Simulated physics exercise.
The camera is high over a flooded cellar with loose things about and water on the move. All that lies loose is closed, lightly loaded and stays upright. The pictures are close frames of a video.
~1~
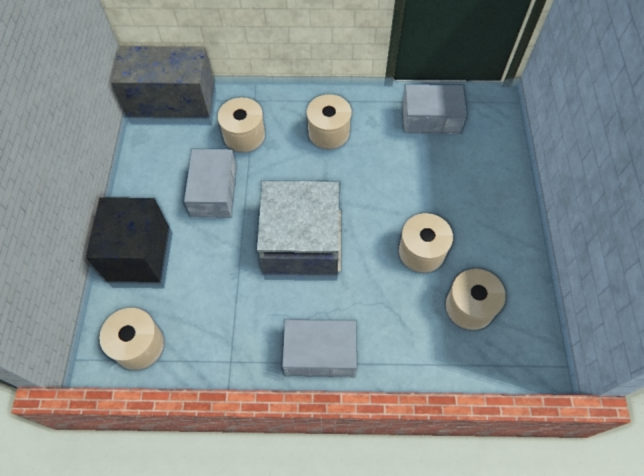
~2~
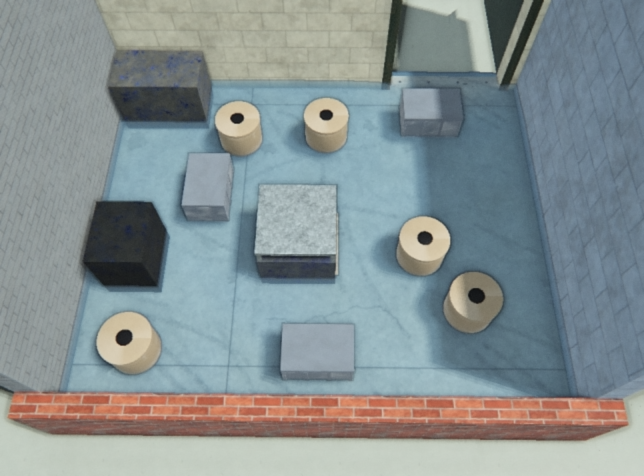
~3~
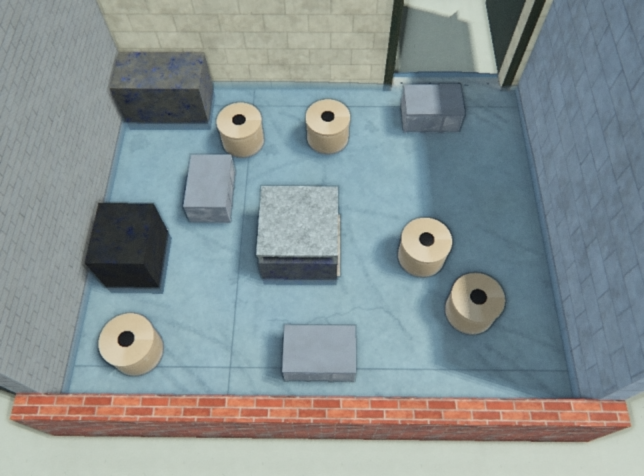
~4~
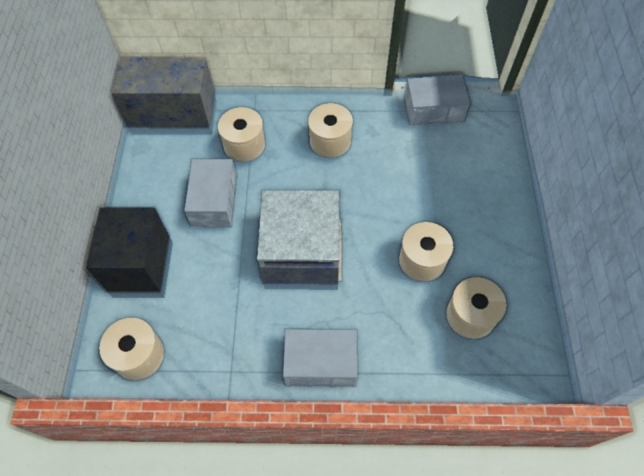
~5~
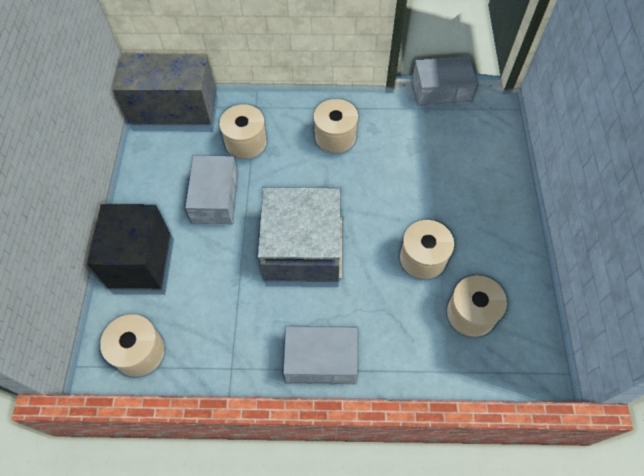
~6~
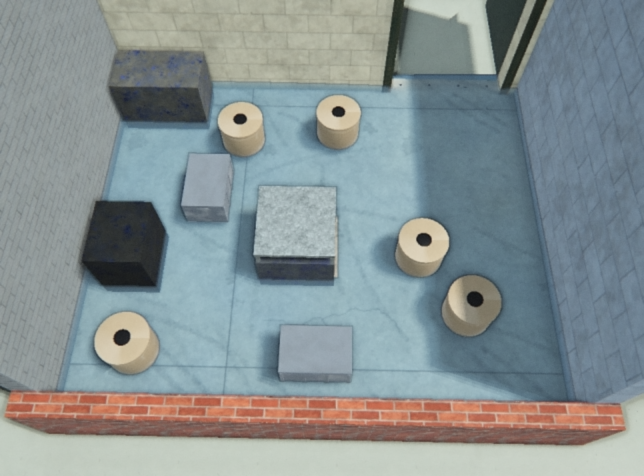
A small grey box sits by a dark door at the back right of a flooded, walled space, seen from high above over a red brick edge. Five cream tubs with black centres, a pale-topped central block, and grey and dark boxes stand around the blue surface. The doorway opens, the grey box drifts into it and out of sight, and the back middle tub edges right, while the view jitters slightly.
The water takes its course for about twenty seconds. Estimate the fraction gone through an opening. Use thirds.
It is two thirds or above.
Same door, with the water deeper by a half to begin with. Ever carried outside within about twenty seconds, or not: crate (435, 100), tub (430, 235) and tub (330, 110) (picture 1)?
In that order: Yes, through, yes.
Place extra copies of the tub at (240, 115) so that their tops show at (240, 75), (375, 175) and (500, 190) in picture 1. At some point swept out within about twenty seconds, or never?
As listed: Through, out, out.
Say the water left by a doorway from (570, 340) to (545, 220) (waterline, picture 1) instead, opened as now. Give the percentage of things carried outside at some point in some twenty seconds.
Roughly 60 per cent.
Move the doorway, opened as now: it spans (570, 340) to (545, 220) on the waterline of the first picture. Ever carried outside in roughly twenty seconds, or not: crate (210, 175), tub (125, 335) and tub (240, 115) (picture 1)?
One after the other: Stays, stays, kept in.
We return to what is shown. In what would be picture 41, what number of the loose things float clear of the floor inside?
The number is 3.
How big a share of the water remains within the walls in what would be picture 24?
Some 68 per cent.
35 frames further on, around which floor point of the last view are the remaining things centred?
Roughly at (385, 235).
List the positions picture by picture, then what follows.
A tub at (329, 112) floats; a tub at (240, 115) floats; 0 of 8 have shifted, in the first picture.
A tub at (326, 115) floats; a tub at (237, 119), afloat; 0 of 8 have shifted, in the second picture.
A tub at (328, 117), afloat; a tub at (239, 120) floats; 1 of 8 have shifted, in the third picture.
A tub at (330, 121) floats; a tub at (240, 125), afloat; 1 of 8 have shifted, in the fourth picture.
A tub at (336, 116), afloat, close to its start; a tub at (242, 122) floats; 2 of 8 have shifted, in the fifth picture.
A tub at (339, 112) floats, close to its start; a tub at (240, 119) floats; 2 of 8 have shifted, in the sixth picture.
A moment on, 1 of 8 are out; 7 afloat.
Next, 2 of 8 are out; 6 afloat.
Later, 5 of 8 are out; 3 afloat.
In the end, 6 of 8 are out; 2 afloat.
